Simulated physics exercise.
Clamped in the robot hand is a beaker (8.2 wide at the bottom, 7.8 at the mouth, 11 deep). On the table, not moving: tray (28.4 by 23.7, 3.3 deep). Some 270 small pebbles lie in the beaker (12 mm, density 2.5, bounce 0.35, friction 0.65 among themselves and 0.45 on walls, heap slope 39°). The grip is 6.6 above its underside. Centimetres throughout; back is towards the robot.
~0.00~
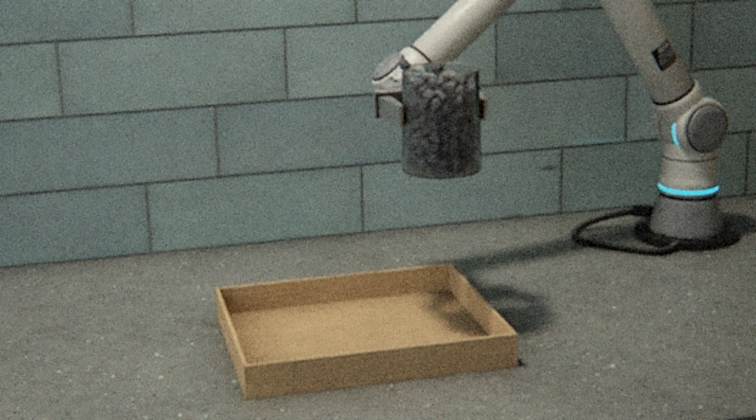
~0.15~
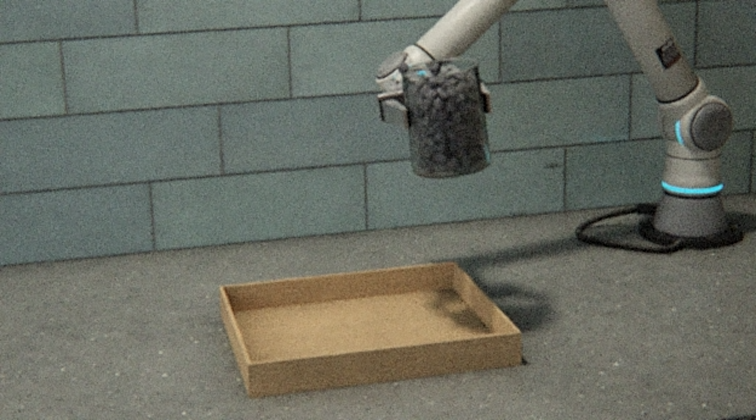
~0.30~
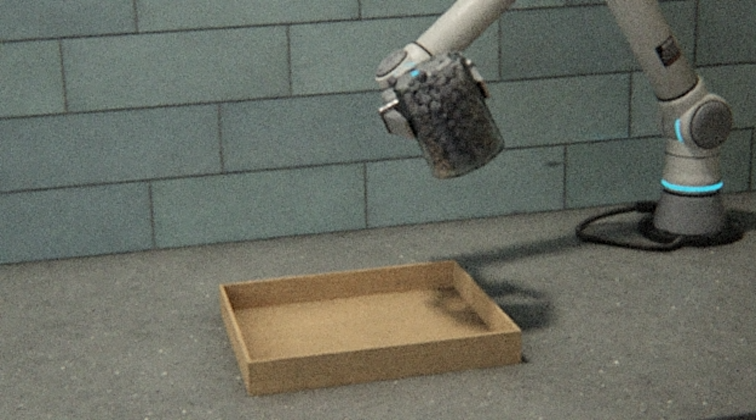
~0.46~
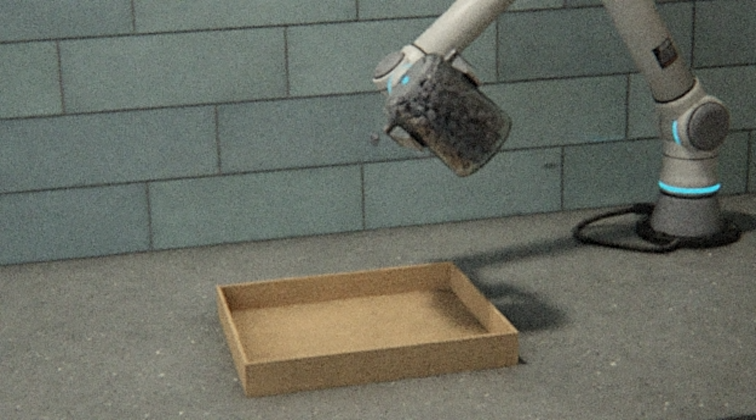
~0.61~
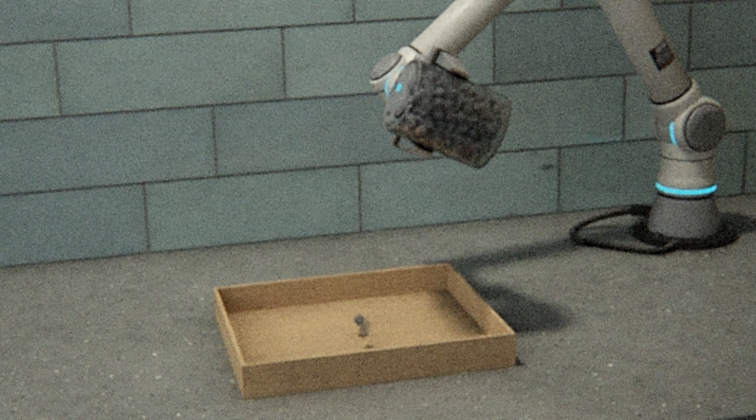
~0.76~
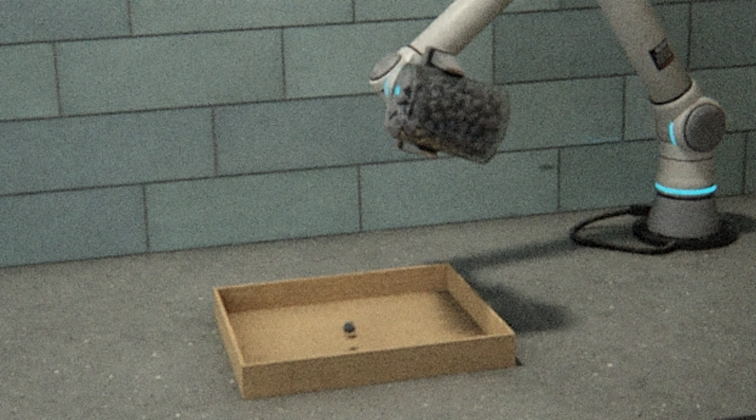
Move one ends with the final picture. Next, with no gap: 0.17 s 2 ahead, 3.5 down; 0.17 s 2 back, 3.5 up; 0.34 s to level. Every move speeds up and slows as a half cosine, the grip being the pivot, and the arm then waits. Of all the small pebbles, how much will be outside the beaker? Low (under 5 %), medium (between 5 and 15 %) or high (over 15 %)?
Answer: Low; under 5 % of the small pebbles finish outside the beaker.
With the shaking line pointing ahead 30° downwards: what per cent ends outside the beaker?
Some 5 per cent.
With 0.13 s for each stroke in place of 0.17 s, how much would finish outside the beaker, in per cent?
Then about 0 per cent.
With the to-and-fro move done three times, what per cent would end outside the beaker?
It would be near 0 per cent.
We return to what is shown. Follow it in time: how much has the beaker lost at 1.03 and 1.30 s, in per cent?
In turn: 0, 0.
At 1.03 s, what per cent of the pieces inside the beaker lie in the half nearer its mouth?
About 45 per cent.
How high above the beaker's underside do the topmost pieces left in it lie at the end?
Roughly 11.0 cm.
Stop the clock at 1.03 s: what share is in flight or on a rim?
Some 0 per cent.
By 1.03 s, tilted 70° forward, highest piece 28 above the table; 267 in the beaker, 2 in the tray, 1 in flight or on a rim.
By 1.30 s, tilted 24° forward, highest piece 29 above the table; 267 in the beaker, 3 in the tray.
By 1.64 s, level, highest piece 30 above the table; 267 in the beaker, 3 in the tray.
By 2.69 s, level, highest piece 30 above the table; 267 in the beaker, 3 in the tray.
Final count, 267 in the beaker, 3 in the tray. That is 1 % outside the beaker.
